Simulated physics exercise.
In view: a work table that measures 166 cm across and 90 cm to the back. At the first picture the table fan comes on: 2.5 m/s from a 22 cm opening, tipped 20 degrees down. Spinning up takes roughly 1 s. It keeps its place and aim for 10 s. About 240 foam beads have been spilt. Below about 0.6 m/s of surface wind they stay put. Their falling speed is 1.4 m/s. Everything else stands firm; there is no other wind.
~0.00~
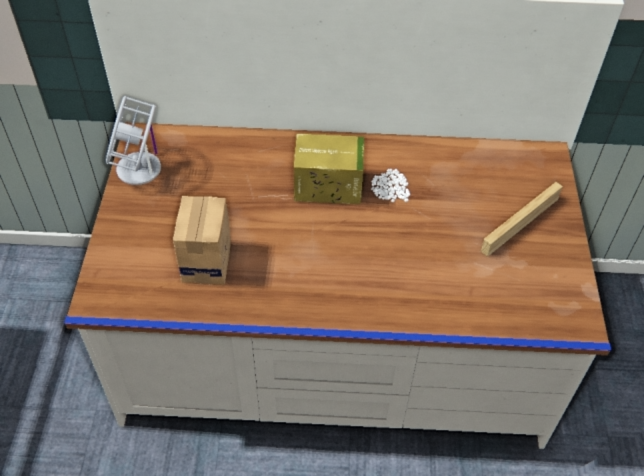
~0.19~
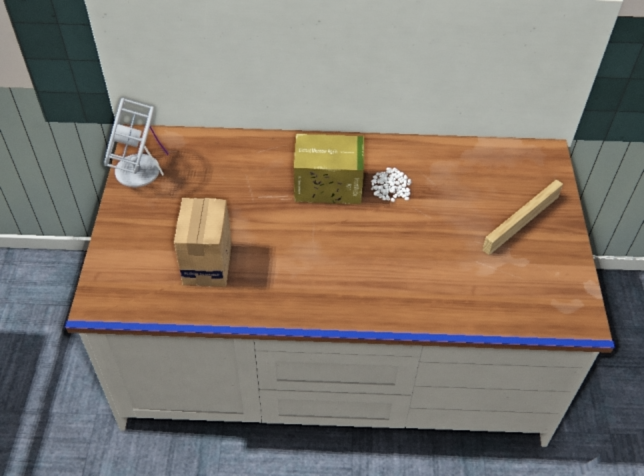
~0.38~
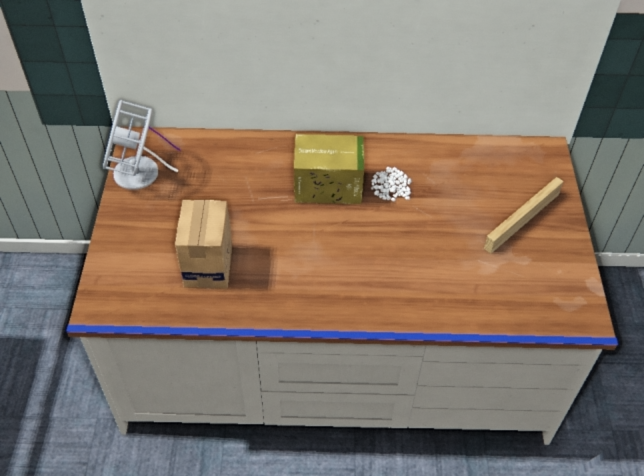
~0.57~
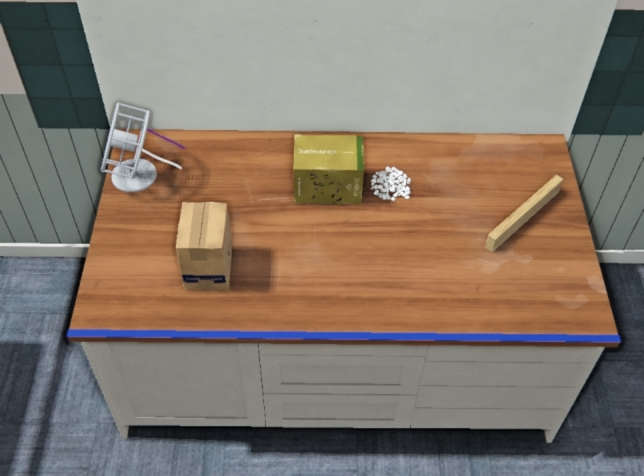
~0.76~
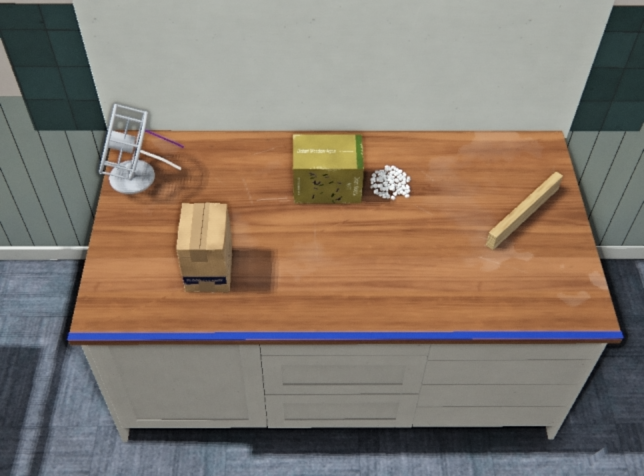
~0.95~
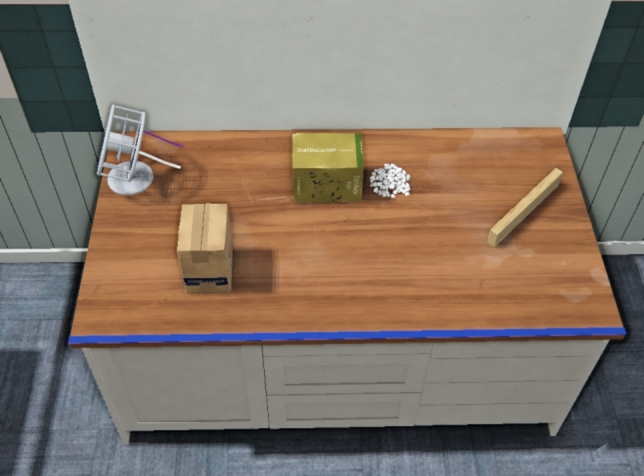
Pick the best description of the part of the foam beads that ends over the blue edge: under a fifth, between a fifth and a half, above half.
The share over the blue edge is not even a fifth.
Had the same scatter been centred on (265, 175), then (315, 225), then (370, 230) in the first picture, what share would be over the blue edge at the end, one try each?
In turn about 40 %, 100 %, 90 %.
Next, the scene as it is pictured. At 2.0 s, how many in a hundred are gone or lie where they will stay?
Near 2 %.
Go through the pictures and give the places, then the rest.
In the first frame, the middle of the foam beads is near (391, 185), none has stirred yet and the mouth of the table fan is at (131, 134).
In the second frame, the middle of the foam beads is near (391, 183), none has stirred yet and the blue edge is centred on (339, 338).
In the third frame, the middle of the foam beads is near (391, 182), none has stirred yet, the top of a book is at (329, 152) and the top of a board is at (527, 208).
In the fourth frame, the middle of the foam beads is near (391, 182) and none has stirred yet.
In the fifth frame, the middle of the foam beads is near (390, 181) and none has stirred yet.
In the sixth frame, the middle of the foam beads is near (390, 179) and none has stirred yet.
After 2.0 s, 0 % are over the blue edge; the middle of those still in play is near (397, 179); 2 % have settled or left.
After 3.2 s, 0 % are over the blue edge; the middle of those still in play is near (389, 181); 21 % have settled or left.
After 5.5 s, 0 % are over the blue edge; the middle of those still in play is near (374, 176); 32 % have settled or left.
After 10.0 s, at the end, 0 % are over the blue edge; the middle of those still in play is near (367, 182).
